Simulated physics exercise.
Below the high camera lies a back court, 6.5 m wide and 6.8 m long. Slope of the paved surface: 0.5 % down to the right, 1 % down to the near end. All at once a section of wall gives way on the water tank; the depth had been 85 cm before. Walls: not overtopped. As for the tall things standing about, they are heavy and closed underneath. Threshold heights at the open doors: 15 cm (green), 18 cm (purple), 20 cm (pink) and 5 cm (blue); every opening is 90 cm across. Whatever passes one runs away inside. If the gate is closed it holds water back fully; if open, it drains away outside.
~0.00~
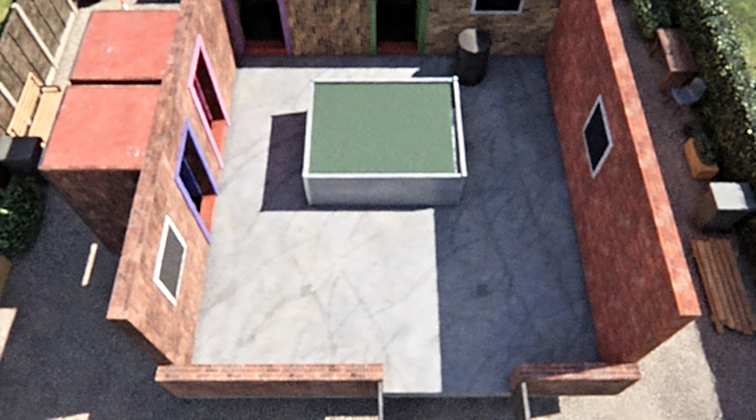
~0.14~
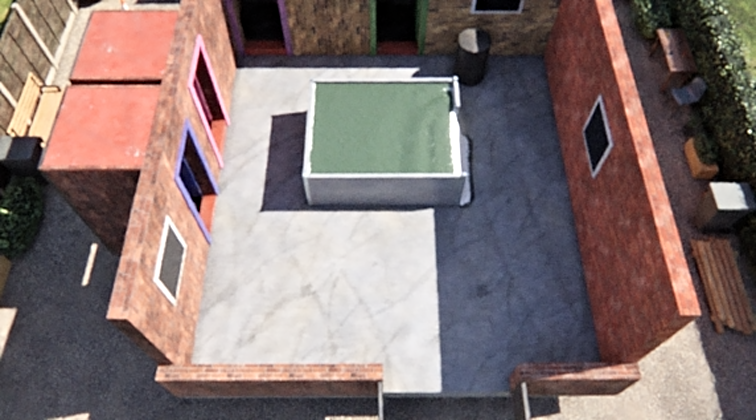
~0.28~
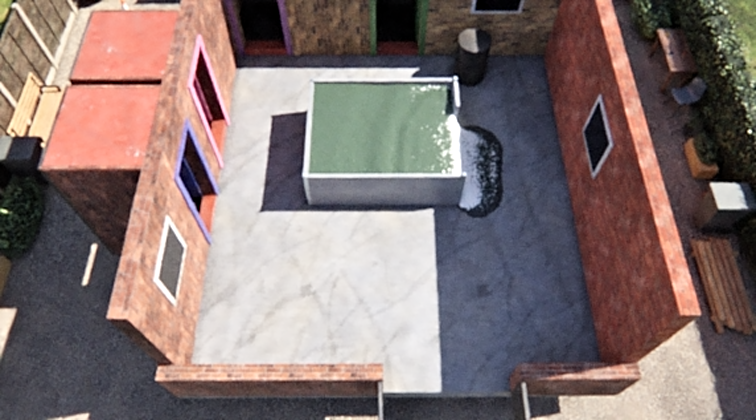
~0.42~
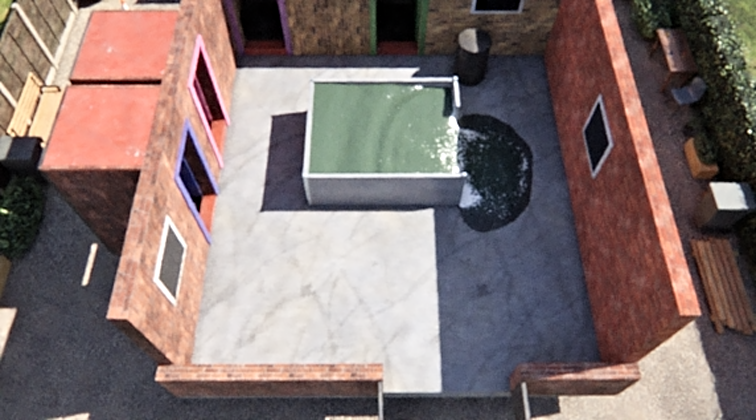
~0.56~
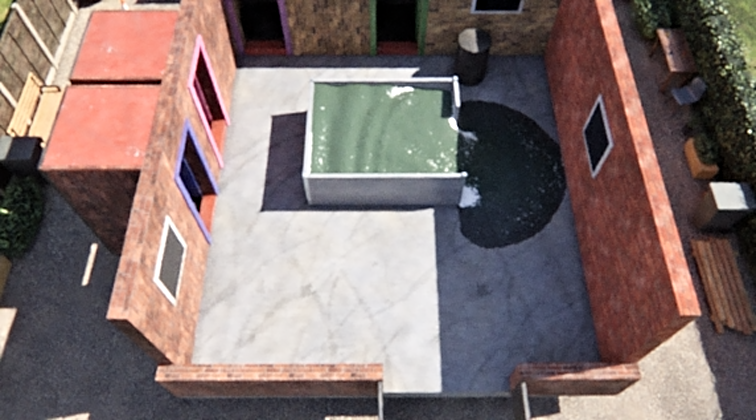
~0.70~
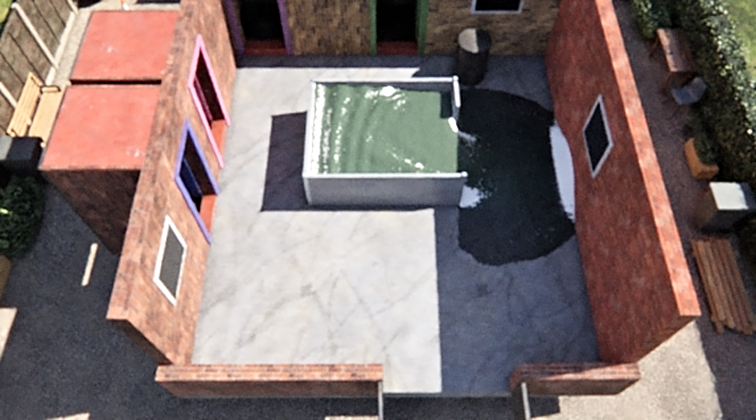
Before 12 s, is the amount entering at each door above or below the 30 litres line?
Green door below, purple door below, pink door below, blue door above.
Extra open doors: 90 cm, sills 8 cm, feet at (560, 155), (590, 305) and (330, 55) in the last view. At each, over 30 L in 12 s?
First doorway gets there, second gets there, third falls short.
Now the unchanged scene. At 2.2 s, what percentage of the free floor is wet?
About 30 per cent.
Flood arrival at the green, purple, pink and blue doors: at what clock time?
So green at 2.6 s, purple at 3.8 s, pink at 5.0 s, and blue at 5.5 s.
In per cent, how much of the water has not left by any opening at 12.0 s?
Some 80 in a hundred.
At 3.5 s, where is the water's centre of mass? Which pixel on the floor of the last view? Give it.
The water's centre is around (462, 184).
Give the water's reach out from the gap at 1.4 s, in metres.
That works out near 4.0 m.
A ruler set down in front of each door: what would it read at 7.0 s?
Depths: Green door 7 cm, purple door 11 cm, pink door 9 cm, blue door 7 cm.
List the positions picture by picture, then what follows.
In the first frame, still water, 85 cm deep, in the water tank at (384, 128).
In the second frame, water pours out at (456, 158) and has run 0.8 m, to (461, 205); typically 10 cm deep outside, 85 cm at the water tank's back.
In the third frame, the front is at (486, 134), 1.1 m from the gap at (455, 160); 1.4 m2 of floor is under water; 85 cm left at the back of the water tank.
In the fourth frame, water pours out at (455, 161) and has run 1.5 m, to (524, 146); typically 11 cm deep outside, 85 cm at the water tank's back.
In the fifth frame, the front is at (559, 151), 2.1 m from the gap at (455, 162); 5.0 m2 of floor is under water; 83 cm left at the back of the water tank.
In the sixth frame, water pours out at (455, 161) and has run 2.4 m, to (553, 117); typically 7 cm deep outside, 75 cm at the water tank's back.
After 1.4 s water covers 20 % of the floor and is deepest (56 cm) near (554, 175); green door not reached, purple door not reached, pink door not reached, blue door not reached.
After 2.2 s water covers 30 % of the floor and is deepest (57 cm) near (598, 364); green door not reached, purple door not reached, pink door not reached, blue door not reached.
After 3.5 s water covers 55 % of the floor and is deepest (42 cm) near (542, 61); green door 4 cm at the sill, 0 L in, purple door not reached, pink door not reached, blue door not reached.
After 7.0 s water covers 95 % of the floor and is deepest (26 cm) near (600, 376); green door 7 cm at the sill, 0 L in, purple door 11 cm at the sill, 0 L in, pink door 9 cm at the sill, 0 L in, blue door 7 cm at the sill, 3 L in.
After 12.0 s water covers 100 % of the floor and is deepest (16 cm) near (350, 376); green door 6 cm at the sill, 0 L in, purple door 12 cm at the sill, 0 L in, pink door 10 cm at the sill, 0 L in, blue door 10 cm at the sill, 58 L in.
